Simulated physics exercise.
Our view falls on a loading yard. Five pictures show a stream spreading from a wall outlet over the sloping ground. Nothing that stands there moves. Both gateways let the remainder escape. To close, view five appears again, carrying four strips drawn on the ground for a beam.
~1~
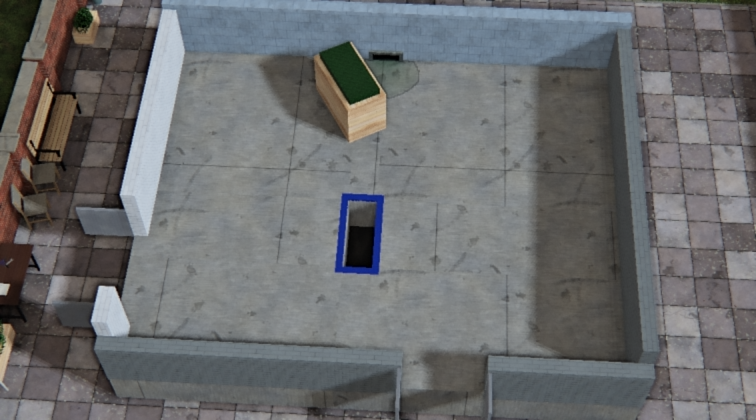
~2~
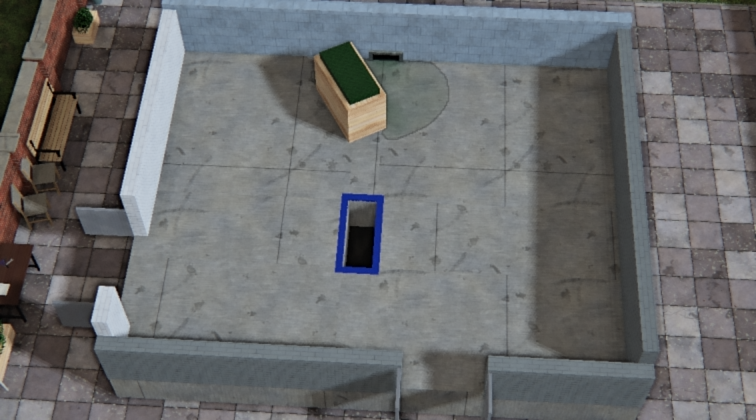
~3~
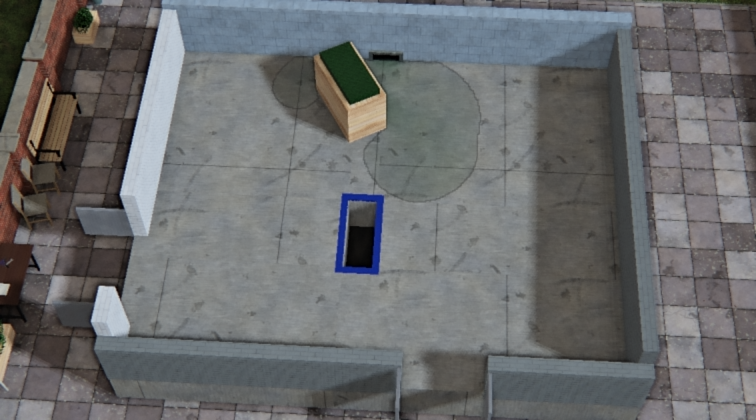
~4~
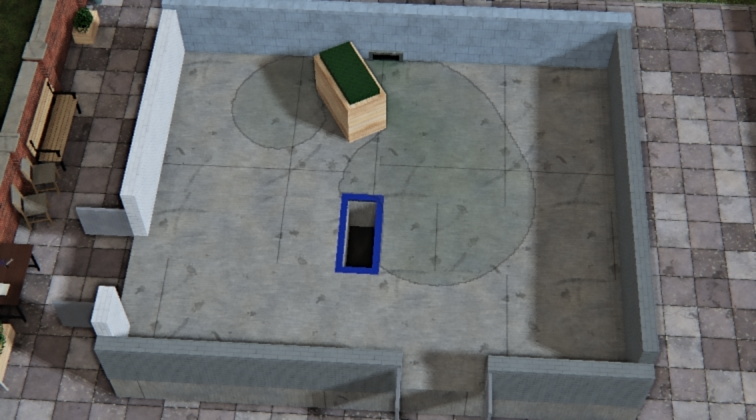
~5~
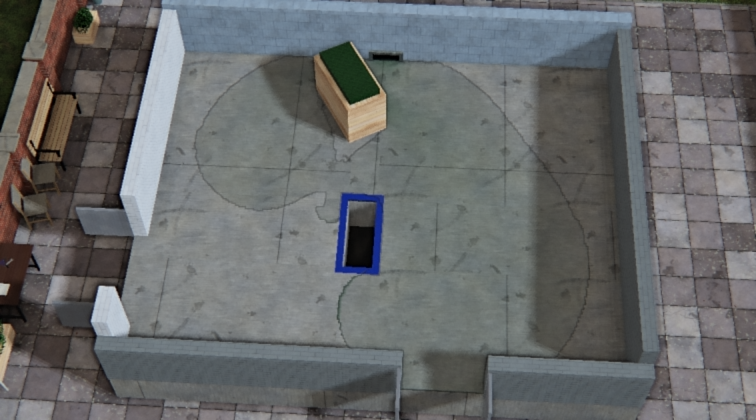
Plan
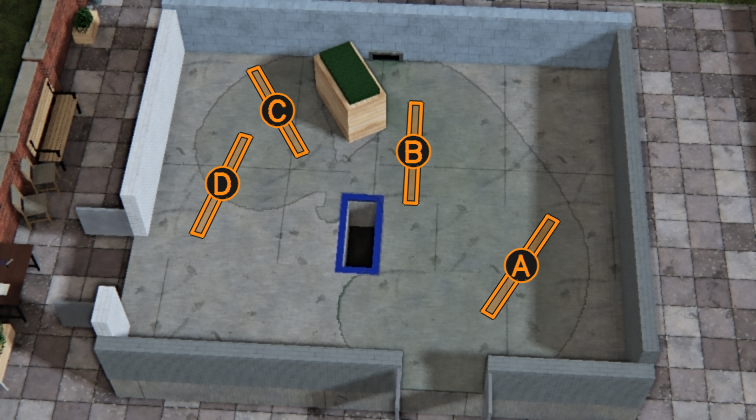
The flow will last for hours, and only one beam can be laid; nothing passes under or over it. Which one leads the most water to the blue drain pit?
Position B does it best.
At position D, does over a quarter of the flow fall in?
No, it does not.
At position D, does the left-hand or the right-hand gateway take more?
More leaves on the right.
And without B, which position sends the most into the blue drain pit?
C it is.
On the marked copy, A from (487, 314) to (552, 218); B from (410, 203) to (416, 103); C from (253, 69) to (301, 154); D from (197, 234) to (245, 135).
Choosing A, about 13 % of the stream goes into the blue drain pit, about 79 % out by the gates.
Choosing B, about 35 % of the stream goes into the blue drain pit, about 58 % out by the gates.
Choosing C, about 21 % of the stream goes into the blue drain pit, about 68 % out by the gates.
Choosing D, about 13 % of the stream goes into the blue drain pit, about 78 % out by the gates.
